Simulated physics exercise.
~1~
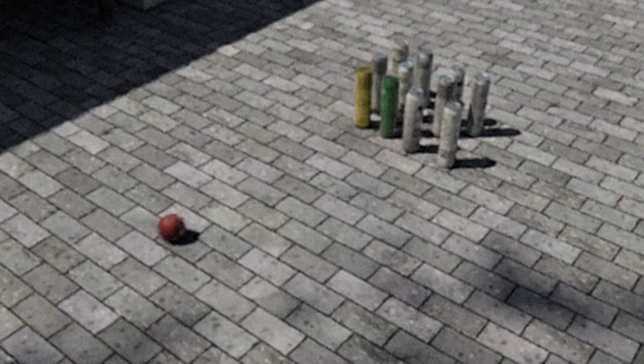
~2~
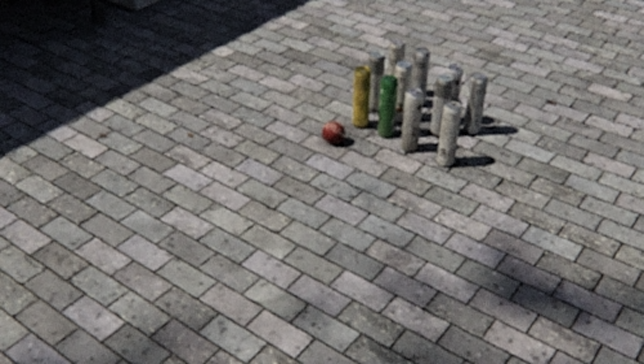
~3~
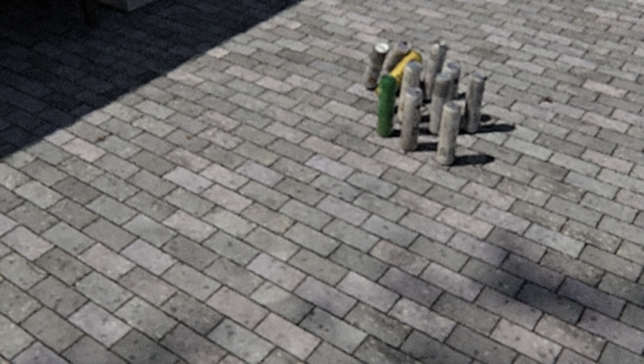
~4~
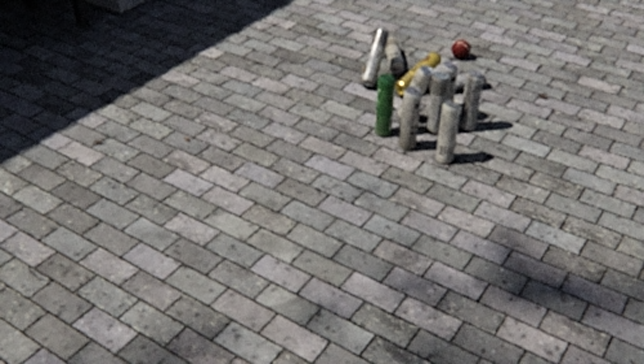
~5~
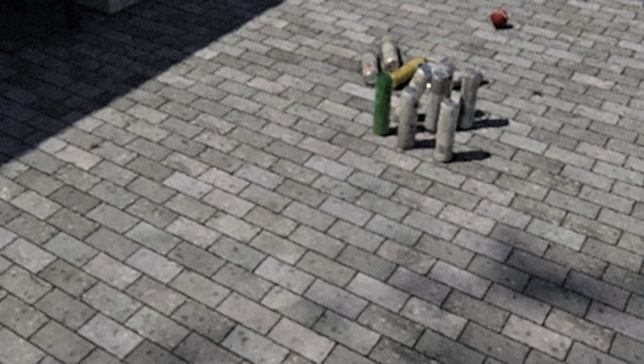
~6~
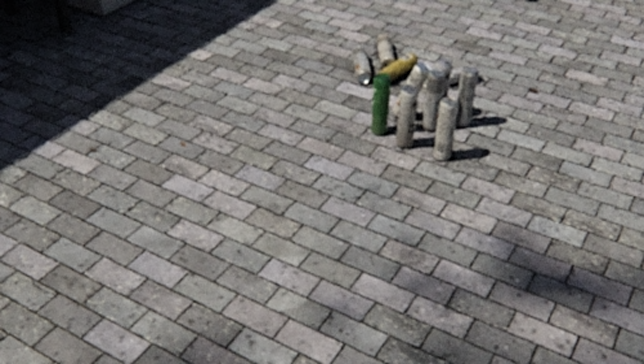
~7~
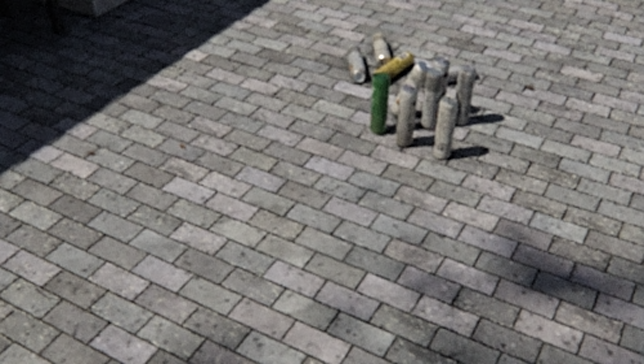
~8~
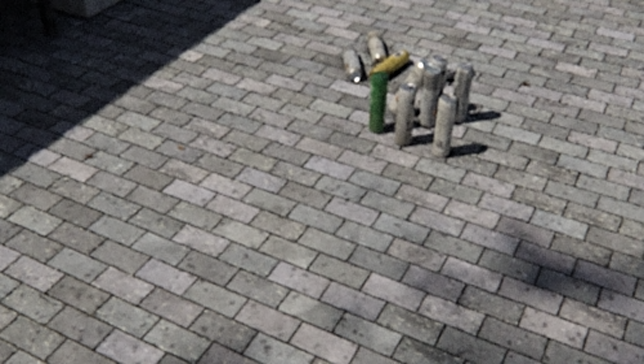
To begin with, a red ball rolls across grey paving bricks toward a cluster of upright tubes, most of them pale, with one yellow and one green. It travels up and to the right, reaching the group beside the yellow tube. The yellow tube tips over to the right while pale ones behind it lean and begin to fall. The ball emerges beyond the cluster and rolls away toward the upper right, soon leaving view. As the view drifts slightly, the yellow tube and several pale ones lie toppled, while the green tube still stands with the rest.
